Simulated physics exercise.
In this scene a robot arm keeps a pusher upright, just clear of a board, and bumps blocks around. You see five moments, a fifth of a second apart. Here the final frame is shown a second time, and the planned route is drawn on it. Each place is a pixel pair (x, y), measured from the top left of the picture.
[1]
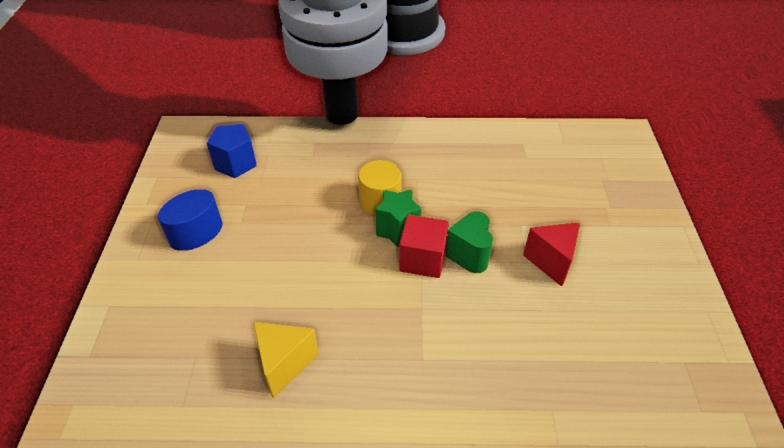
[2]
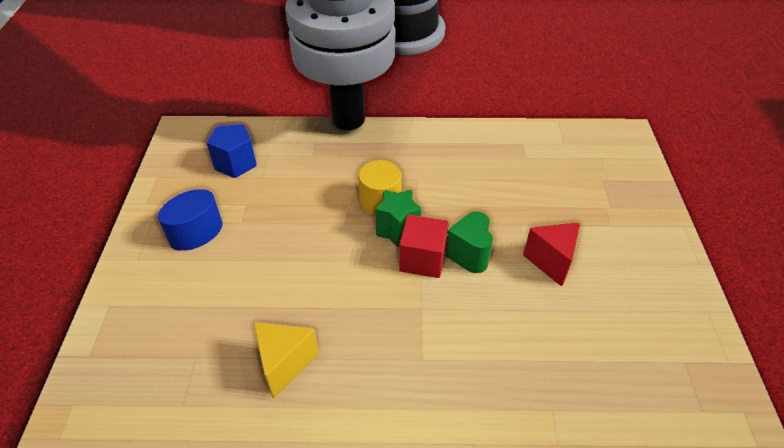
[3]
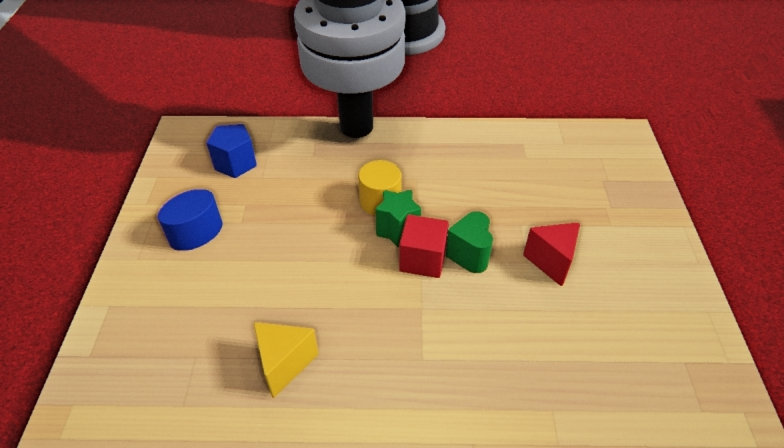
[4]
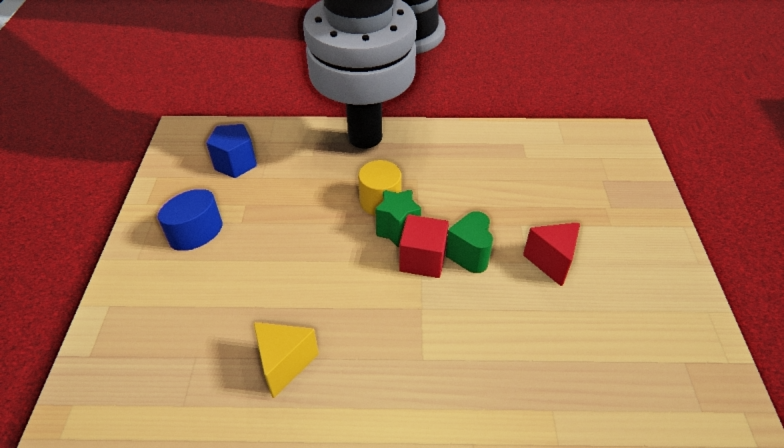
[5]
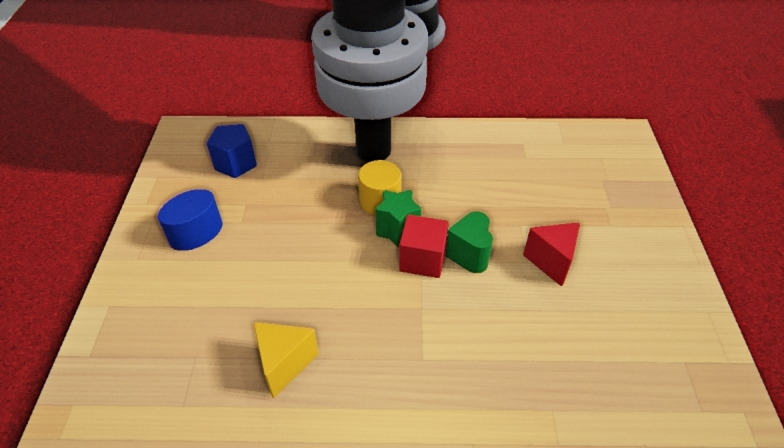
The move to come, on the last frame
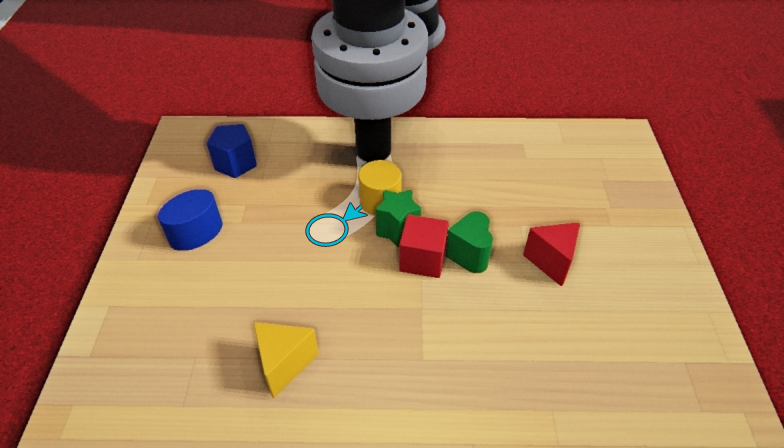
On a wooden board over red cloth, a robot arm with a black tip moved slowly inward from the far edge to beside the yellow cylinder, while all the colored blocks stayed still.
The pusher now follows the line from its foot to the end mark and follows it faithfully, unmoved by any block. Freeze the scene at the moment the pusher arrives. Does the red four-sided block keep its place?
Going by the path, no.
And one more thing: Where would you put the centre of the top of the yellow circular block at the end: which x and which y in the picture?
Just about (342, 232).
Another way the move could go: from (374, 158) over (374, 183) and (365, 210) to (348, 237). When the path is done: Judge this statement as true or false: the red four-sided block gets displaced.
True
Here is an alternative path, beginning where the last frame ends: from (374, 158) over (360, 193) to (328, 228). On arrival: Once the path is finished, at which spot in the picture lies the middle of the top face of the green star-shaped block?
Final place: (387, 237).
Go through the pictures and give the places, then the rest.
Tip of the pusher at (342, 115), middles of tops, yellow circular block at (380, 174), green star-shaped block at (398, 203), red four-sided block at (425, 232), green heart-shaped block at (474, 229), in the first frame.
Pusher at (348, 120), nothing pushed, in the second frame.
Pusher at (357, 128), nothing pushed, in the third frame.
Pusher at (365, 138), nothing pushed, in the fourth frame.
Pusher at (374, 151), yellow circular block at (380, 174), green star-shaped block at (398, 203), red four-sided block at (425, 232), green heart-shaped block at (474, 229), in the fifth frame.
The line goes from (374, 158) over (374, 184) and (358, 209) to (327, 230).
The first path, step by step. One third of the way, pusher at (374, 178); yellow circular block at (374, 186); green star-shaped block at (396, 210), turned 25° anticlockwise; red four-sided block at (428, 236).
Two thirds of the way, pusher at (357, 203); yellow circular block at (358, 213); green star-shaped block at (389, 232), turned 50° anticlockwise; red four-sided block at (432, 241), turned 15° anticlockwise; green heart-shaped block at (478, 230).
At the end, pusher at (326, 223); yellow circular block at (342, 232); green star-shaped block at (387, 237), turned 65° anticlockwise; red four-sided block at (432, 242), turned 15° anticlockwise; green heart-shaped block at (478, 230).
